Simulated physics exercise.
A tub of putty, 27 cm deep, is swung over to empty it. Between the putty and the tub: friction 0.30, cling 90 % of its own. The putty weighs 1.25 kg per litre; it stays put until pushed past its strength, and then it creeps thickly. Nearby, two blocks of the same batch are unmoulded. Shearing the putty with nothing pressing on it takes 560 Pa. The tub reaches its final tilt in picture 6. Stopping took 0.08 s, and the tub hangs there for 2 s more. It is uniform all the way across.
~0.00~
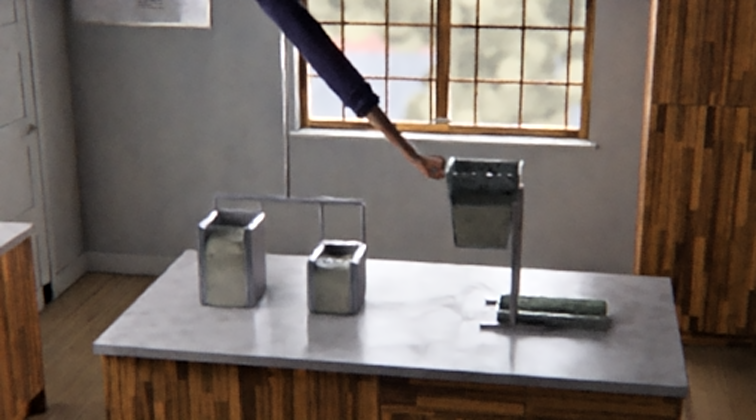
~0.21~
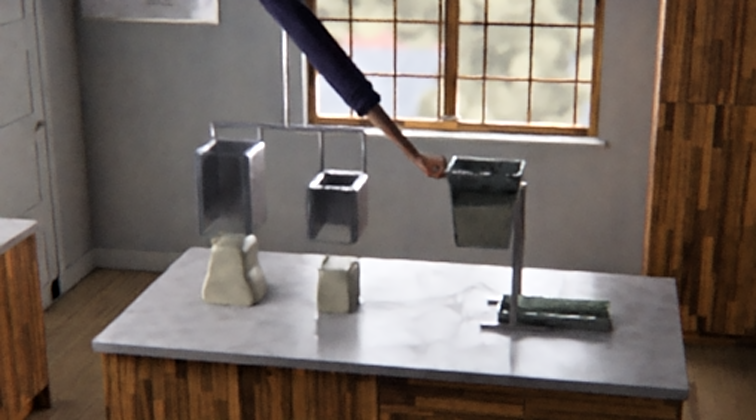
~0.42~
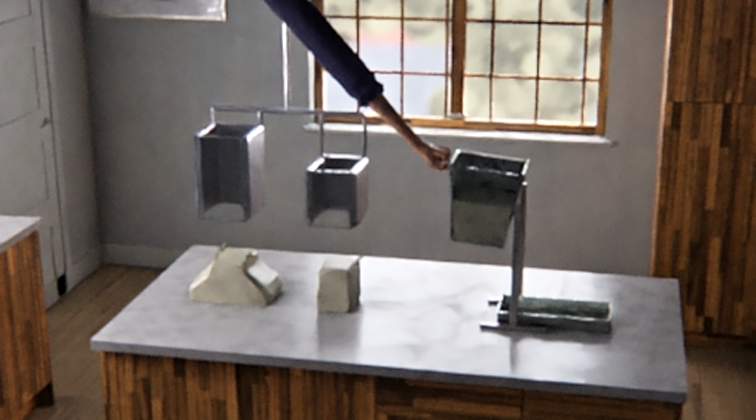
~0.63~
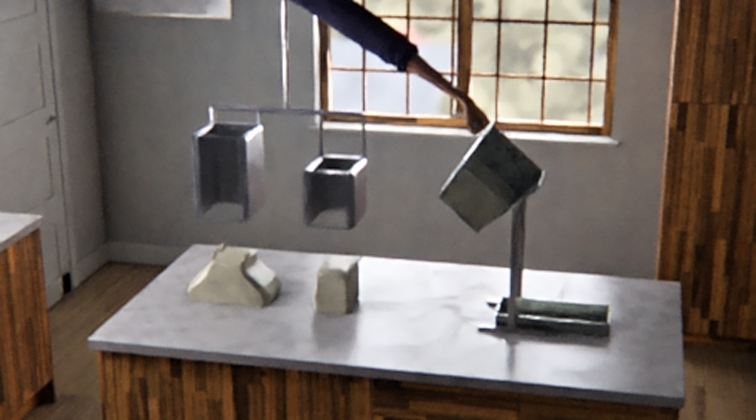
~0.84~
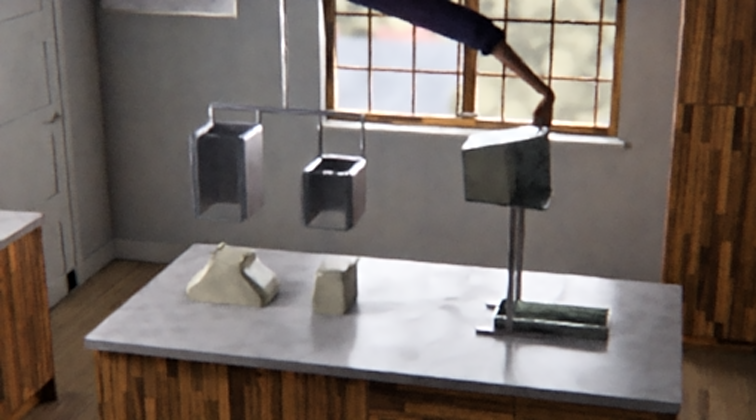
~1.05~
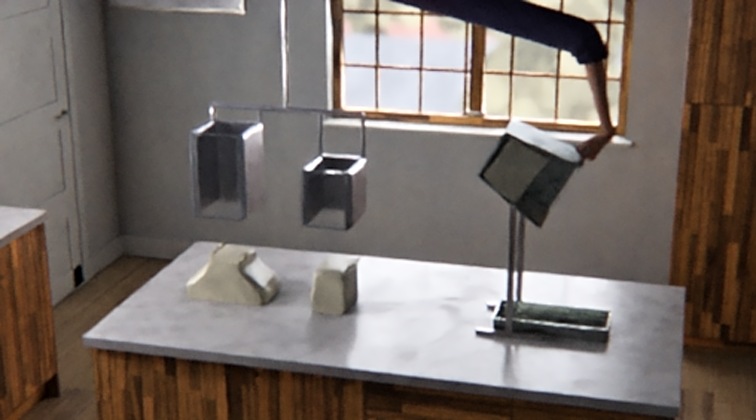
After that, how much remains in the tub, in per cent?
Roughly 0 per cent remains in the tub.
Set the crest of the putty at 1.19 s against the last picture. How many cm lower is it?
Roughly 9 cm.
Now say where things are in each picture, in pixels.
Handle-side rim at (448, 172), tilt 0 degrees; crest of the putty at (508, 209); block heights 27 cm, 17 cm (left to right), in the first picture.
Handle-side rim at (449, 171), tilt 0 degrees; crest of the putty at (509, 209); block heights 23 cm, 17 cm (left to right), in the second picture.
Handle-side rim at (452, 164), tilt 6 degrees; crest of the putty at (457, 201); block heights 17 cm, 16 cm (left to right), in the third picture.
Handle-side rim at (486, 137), tilt 42 degrees; crest of the putty at (467, 168); block heights 17 cm, 16 cm (left to right), in the fourth picture.
Handle-side rim at (543, 139), tilt 85 degrees; crest of the putty at (505, 147); block heights 17 cm, 16 cm (left to right), in the fifth picture.
Handle-side rim at (581, 169), tilt 119 degrees; crest of the putty at (511, 139); block heights 17 cm, 16 cm (left to right), in the sixth picture.
After 1.19 s, the tub is at 120 degrees and holds 99 %.
After 1.36 s, the tub is at 120 degrees and holds 6 %.
After 1.53 s, the tub is at 120 degrees and holds 0 %.
After 1.70 s, the tub is at 120 degrees and holds 0 %.
After 3.05 s, the tub is at 120 degrees and holds 0 %.
